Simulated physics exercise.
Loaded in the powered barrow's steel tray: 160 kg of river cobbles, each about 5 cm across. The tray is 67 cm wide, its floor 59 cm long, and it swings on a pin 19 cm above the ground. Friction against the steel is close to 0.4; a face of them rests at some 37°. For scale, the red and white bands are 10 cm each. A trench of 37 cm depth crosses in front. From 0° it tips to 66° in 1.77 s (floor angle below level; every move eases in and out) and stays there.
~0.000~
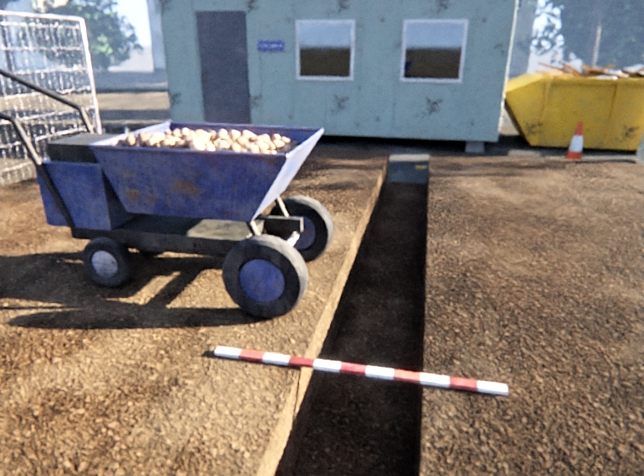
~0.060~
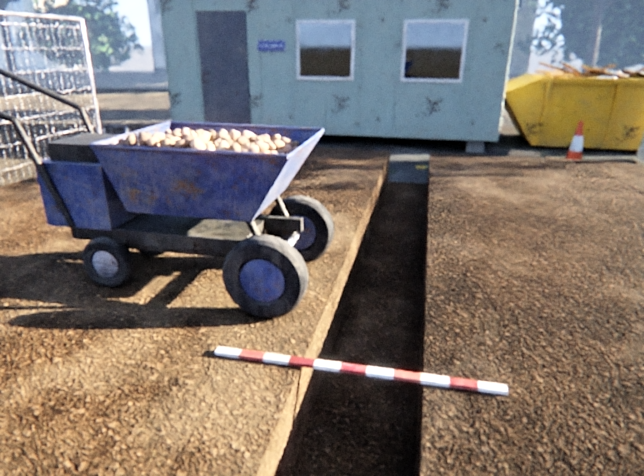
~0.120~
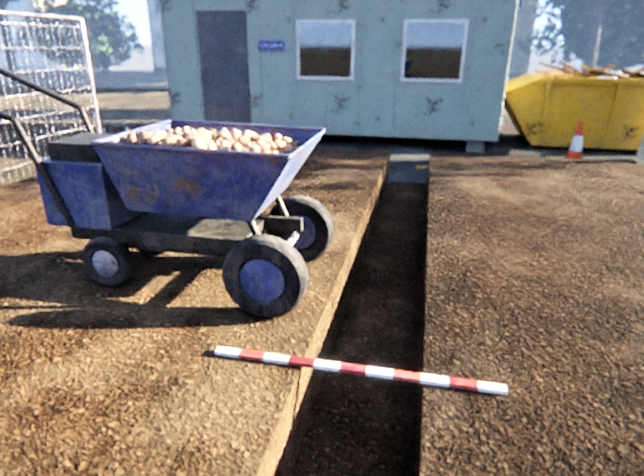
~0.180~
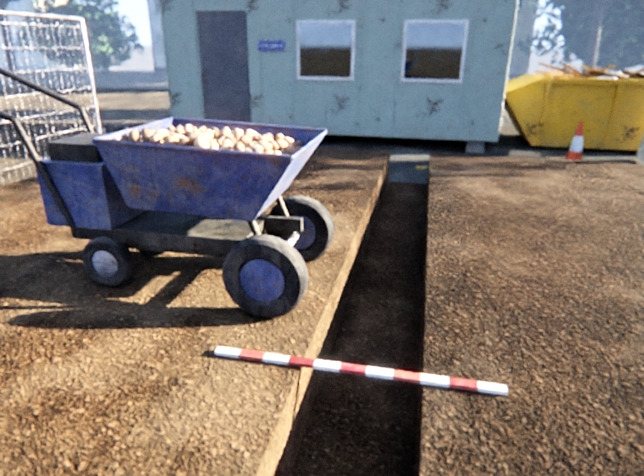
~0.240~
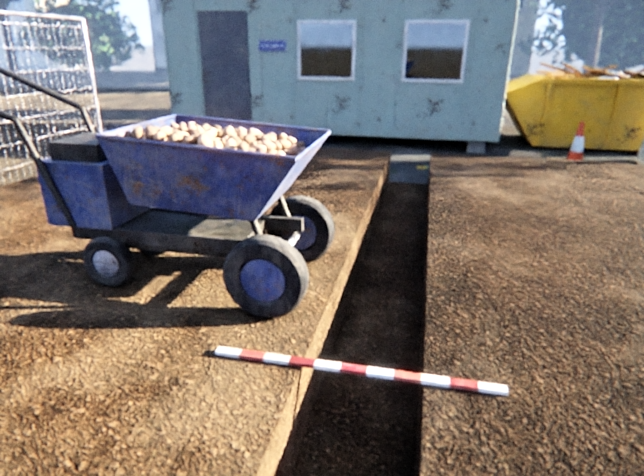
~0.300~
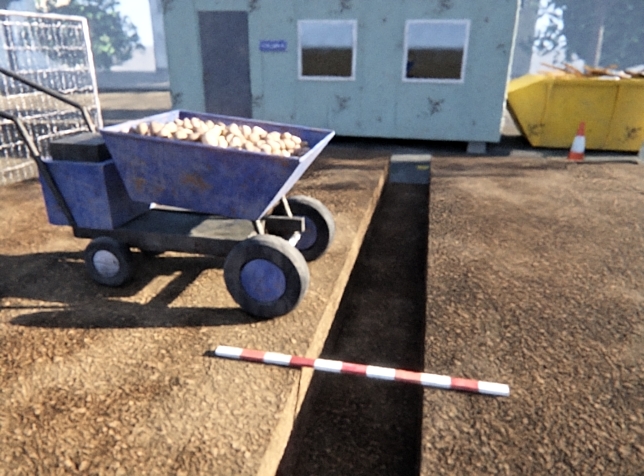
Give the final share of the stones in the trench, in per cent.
Roughly 46 per cent ends in the trench.
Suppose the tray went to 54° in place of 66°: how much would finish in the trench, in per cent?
Then about 20 per cent.
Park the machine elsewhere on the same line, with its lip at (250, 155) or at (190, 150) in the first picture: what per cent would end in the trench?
About 70 and 80 per cent.
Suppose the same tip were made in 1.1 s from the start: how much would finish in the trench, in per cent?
It would be near 35 per cent.
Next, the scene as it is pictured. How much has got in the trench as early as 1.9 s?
Some 10 per cent.
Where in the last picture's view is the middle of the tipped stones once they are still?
Around (418, 338).
After 1.3 s the floor is at 56°; 99 % in the tray, 1 % in the trench; the foremost stones are at (405, 230).
After 1.9 s the floor is at 66°; 68 % in the tray, 10 % in the trench, 22 % past the trench; the foremost stones are at (530, 306).
After 2.2 s the floor is at 66°; 45 % in the tray, 18 % in the trench, 37 % past the trench; the foremost stones are at (605, 308).
After 4.2 s the floor is at 66°; 16 % in the tray, 46 % in the trench, 38 % past the trench; the foremost stones are past the picture's edge.
